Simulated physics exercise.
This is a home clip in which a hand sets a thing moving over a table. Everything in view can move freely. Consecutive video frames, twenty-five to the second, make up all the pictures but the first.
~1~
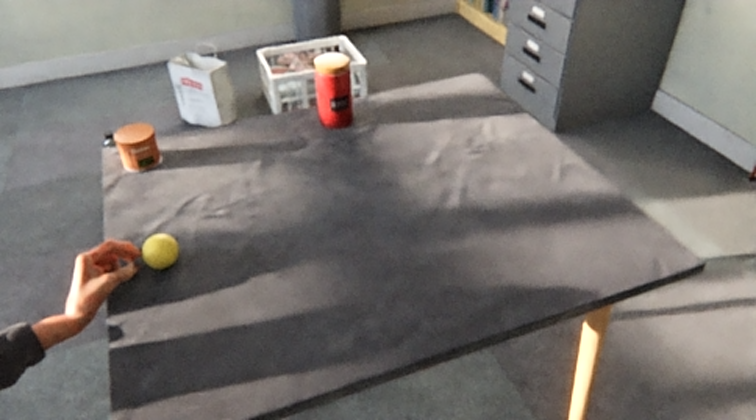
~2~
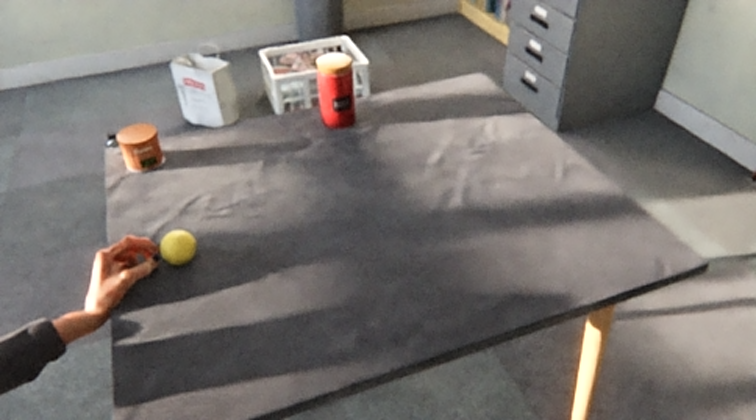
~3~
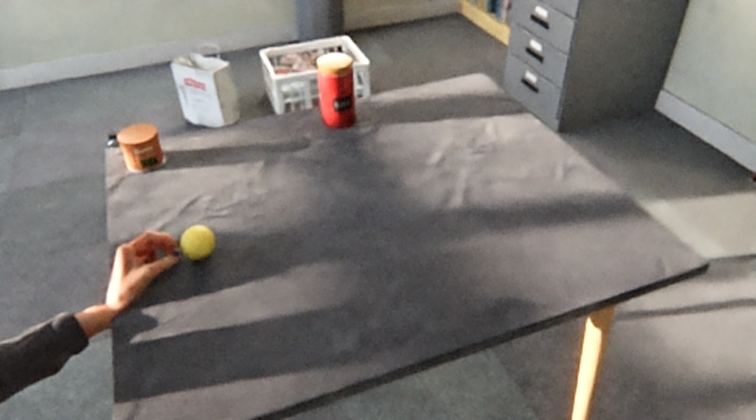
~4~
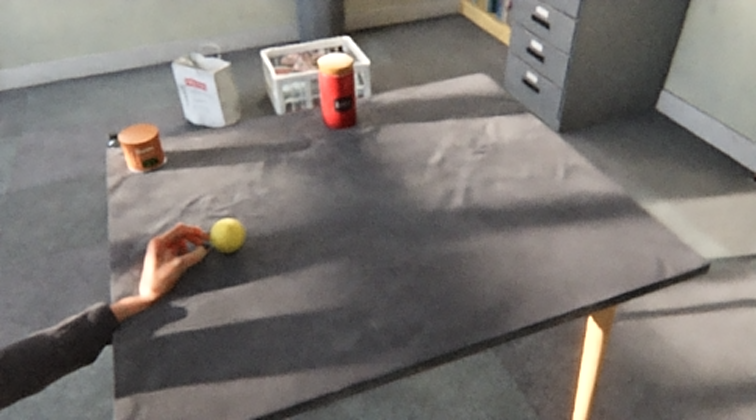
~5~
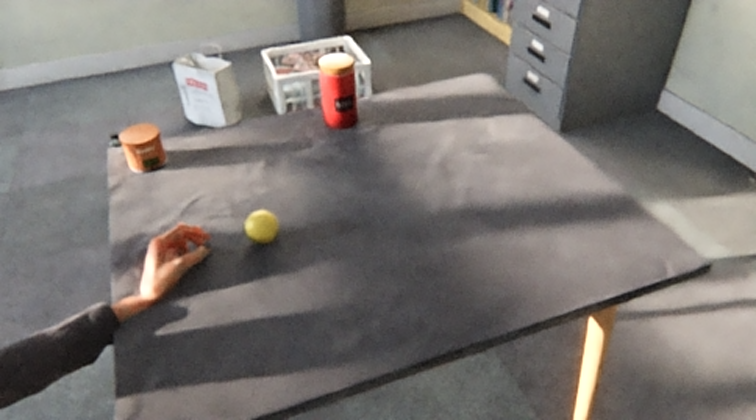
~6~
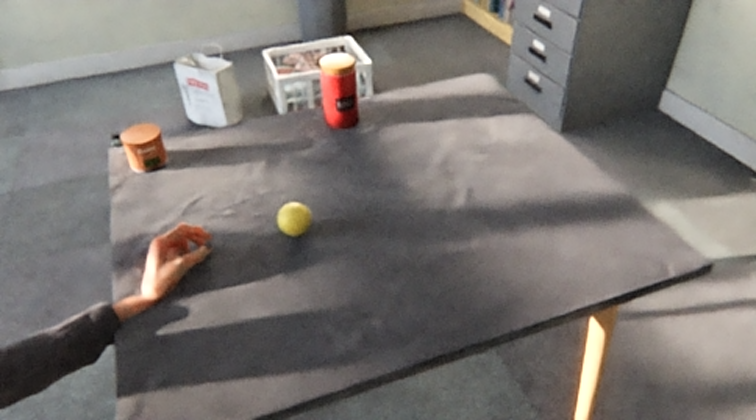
A hand and dark-sleeved forearm reach in from the left over a dark-covered table, seen from above at an angle in a sunlit room. An orange-brown lidded container sits at the table's back left corner and a red canister at the back edge, with a white bag, white crate and grey drawers beyond. The hand pushes a yellow lemon rightward, then stays behind as it rolls on across the table.
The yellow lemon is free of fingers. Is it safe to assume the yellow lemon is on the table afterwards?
No, it ends up off the table.
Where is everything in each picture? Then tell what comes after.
The first frame shows under the hand; yellow lemon (161, 251).
The second frame shows under the hand; yellow lemon (179, 248).
The third frame shows under the hand; yellow lemon (198, 243).
The fourth frame shows yellow lemon (228, 236).
The fifth frame shows yellow lemon (262, 228) moved about its own width.
The sixth frame shows yellow lemon (295, 219) moved well along.
Then, 0.20 s later than the last frame, yellow lemon moved well along near (436, 183).
Then, 0.40 s later than the last frame, yellow lemon moved well along near (555, 153).
Then, 0.70 s later than the last frame, yellow lemon now off the table.
Then, 0.90 s later than the last frame, things are still on the move.
When it is over, off the table, yellow lemon.
